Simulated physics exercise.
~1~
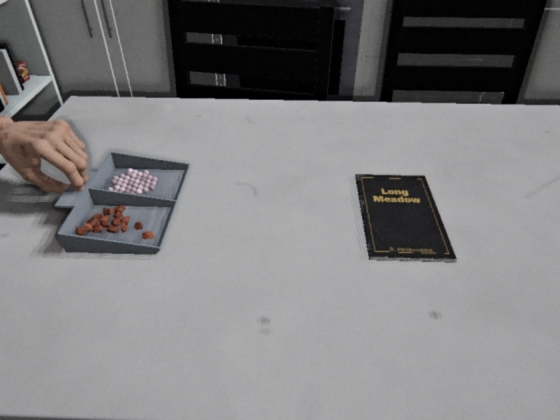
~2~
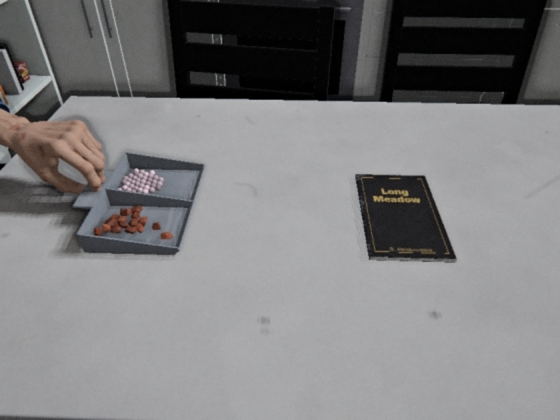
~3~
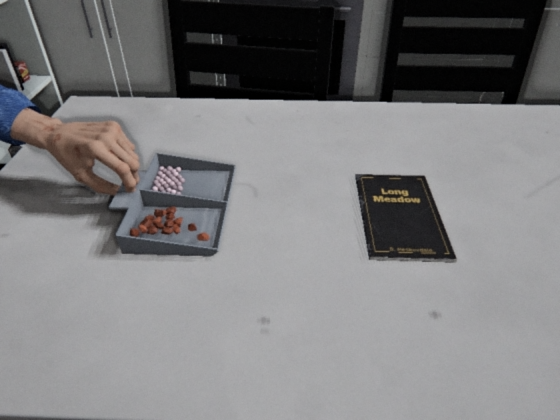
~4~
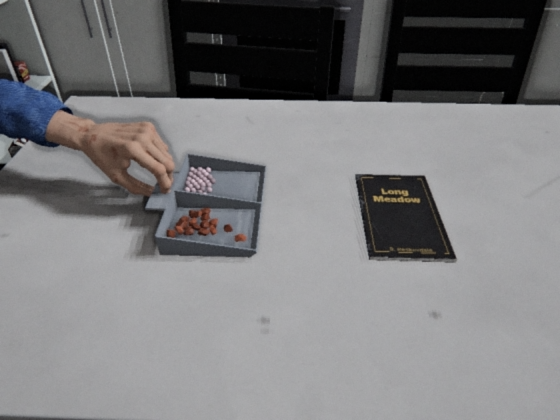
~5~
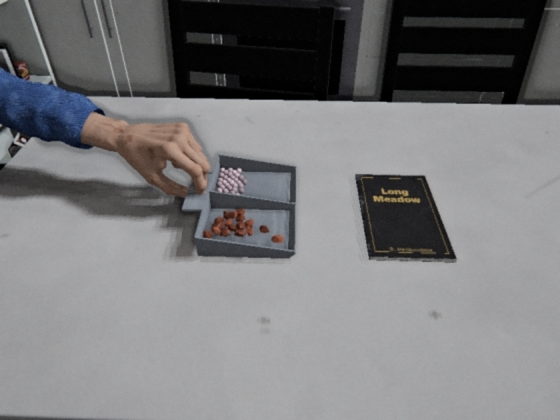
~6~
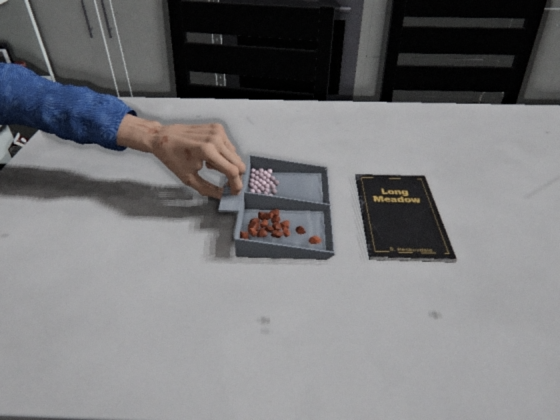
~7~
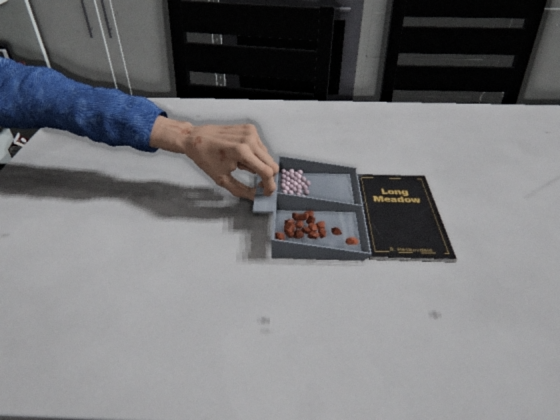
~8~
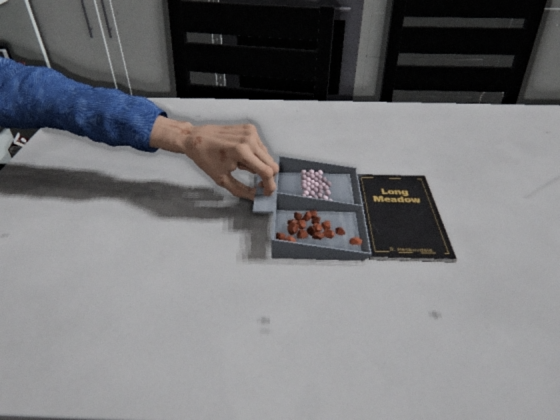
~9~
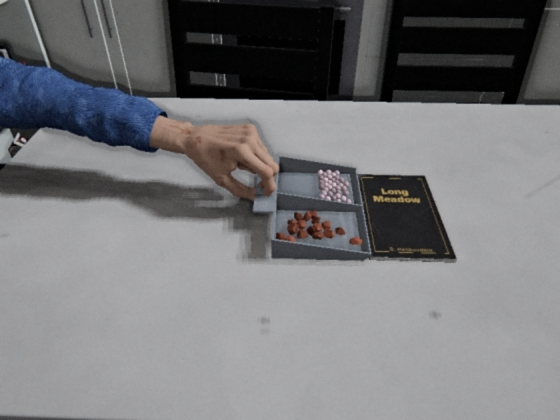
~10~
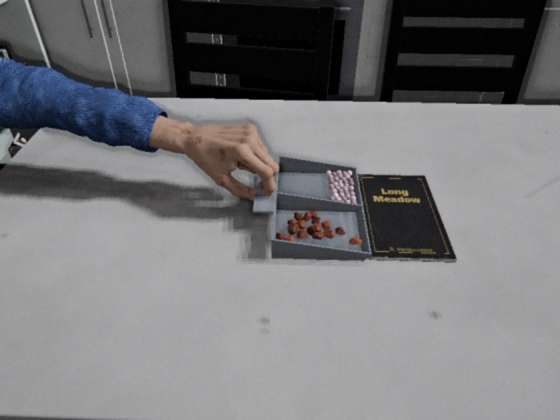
A hand in a blue sleeve reaches in from the left over a pale grey tabletop, seen from above at an angle, with dark chairs behind. It holds a shallow grey tray with two compartments, small pink-and-white pieces in the far one and reddish-brown lumps in the near one. A thin black book titled Lang Meadow lies to the right. The hand pushes the tray steadily rightward until it stops against the book, which stays put. The pink-and-white pieces then slide across to the tray's right side, while the brown lumps shift only slightly. Everything ends at rest inside the tray.
